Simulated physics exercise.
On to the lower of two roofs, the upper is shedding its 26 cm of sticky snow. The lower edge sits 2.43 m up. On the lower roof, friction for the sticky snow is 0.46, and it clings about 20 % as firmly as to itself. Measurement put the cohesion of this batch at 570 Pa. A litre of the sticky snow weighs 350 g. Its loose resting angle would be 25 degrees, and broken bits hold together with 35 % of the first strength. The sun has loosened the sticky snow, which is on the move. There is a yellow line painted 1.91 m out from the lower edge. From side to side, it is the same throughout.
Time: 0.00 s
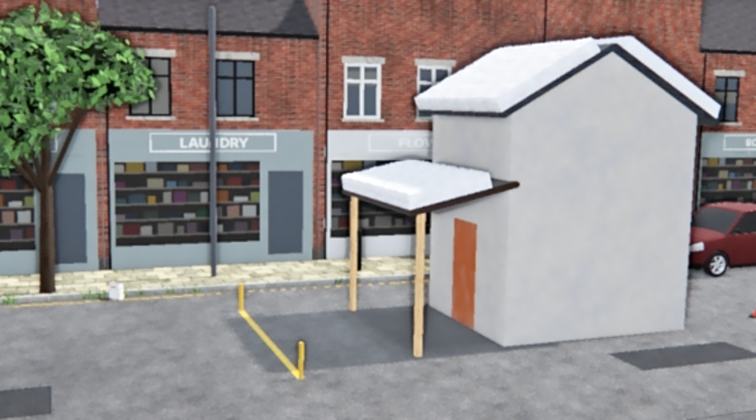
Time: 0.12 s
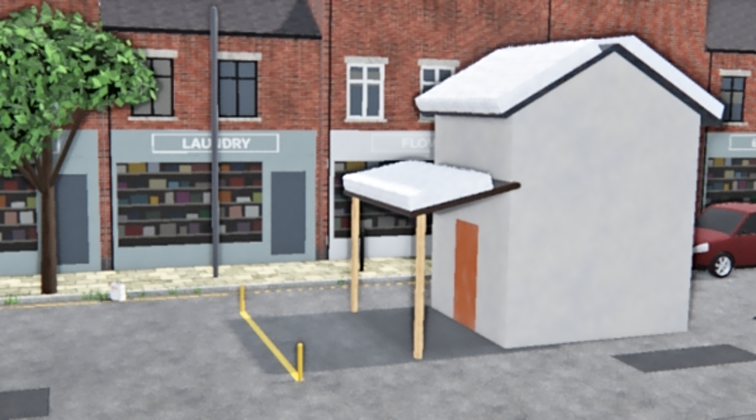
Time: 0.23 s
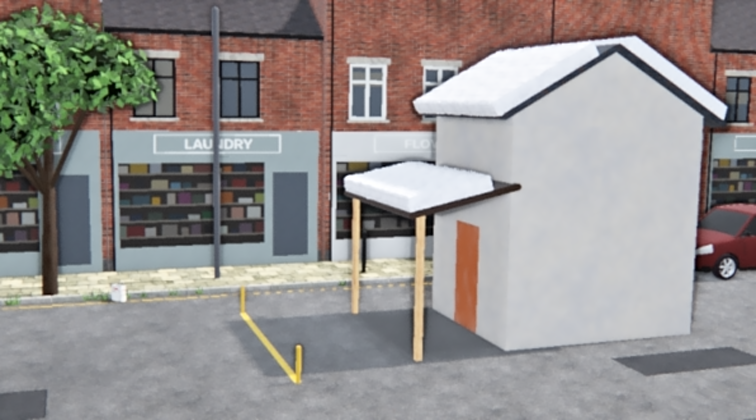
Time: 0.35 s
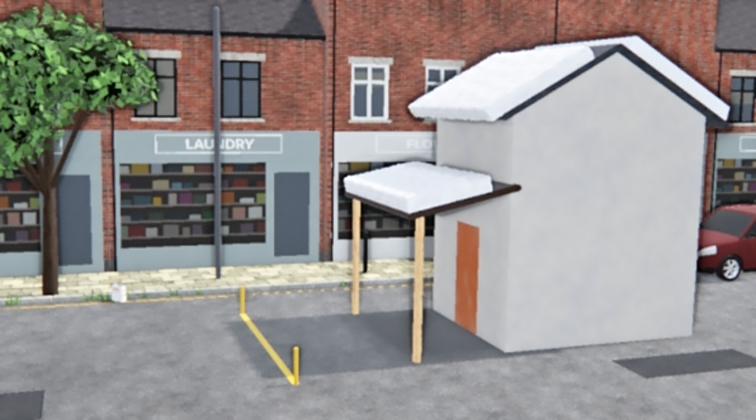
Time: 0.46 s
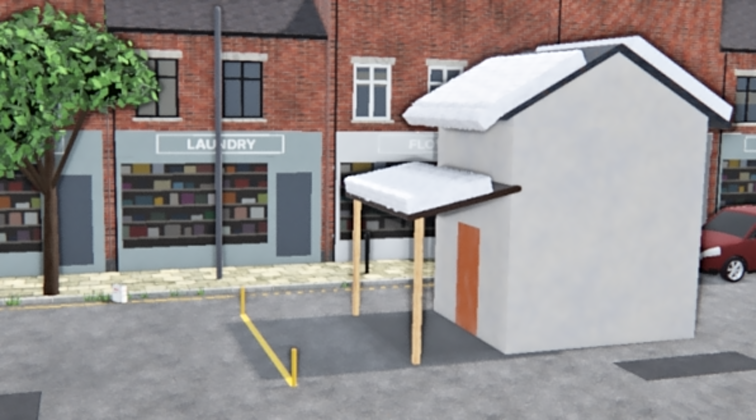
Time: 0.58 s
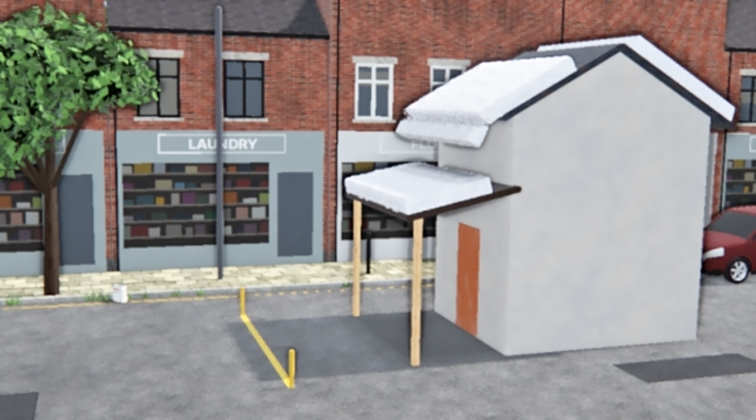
At first, thick white snow covers the upper roof of a small grey building, above a lower snow-covered porch roof on wooden posts. The upper snow slides slowly down to the left, pushing out past the roof's edge, then cracks as its overhanging front sags toward the still lower layer.
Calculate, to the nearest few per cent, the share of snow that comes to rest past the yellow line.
Roughly 31 per cent.
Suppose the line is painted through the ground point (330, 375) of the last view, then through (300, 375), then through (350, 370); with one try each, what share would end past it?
50 %, 35 %, 60 %.
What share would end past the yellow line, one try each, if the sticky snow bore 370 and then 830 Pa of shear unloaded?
Roughly 35 % followed by roughly 20 %.
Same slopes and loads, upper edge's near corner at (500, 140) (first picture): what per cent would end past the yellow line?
10 per cent or so.
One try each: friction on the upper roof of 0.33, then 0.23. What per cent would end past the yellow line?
Roughly 8 per cent first, roughly 20 per cent second.
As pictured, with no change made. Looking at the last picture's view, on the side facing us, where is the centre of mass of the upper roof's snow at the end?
Estimated pixel: (295, 337).
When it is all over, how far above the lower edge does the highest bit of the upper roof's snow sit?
0.6 m, give or take.
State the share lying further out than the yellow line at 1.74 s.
I'd put it at close to 0 in a hundred.
After 1.11 s, none is below the lower edge and 0 % is past the line.
After 1.74 s, 52 % is below the lower edge and 0 % is past the line.
After 2.37 s, 63 % is below the lower edge and 31 % is past the line.
After 3.00 s, 63 % is below the lower edge and 31 % is past the line.
After 3.10 s, at the end, 63 % is below the lower edge and 31 % is past the line.
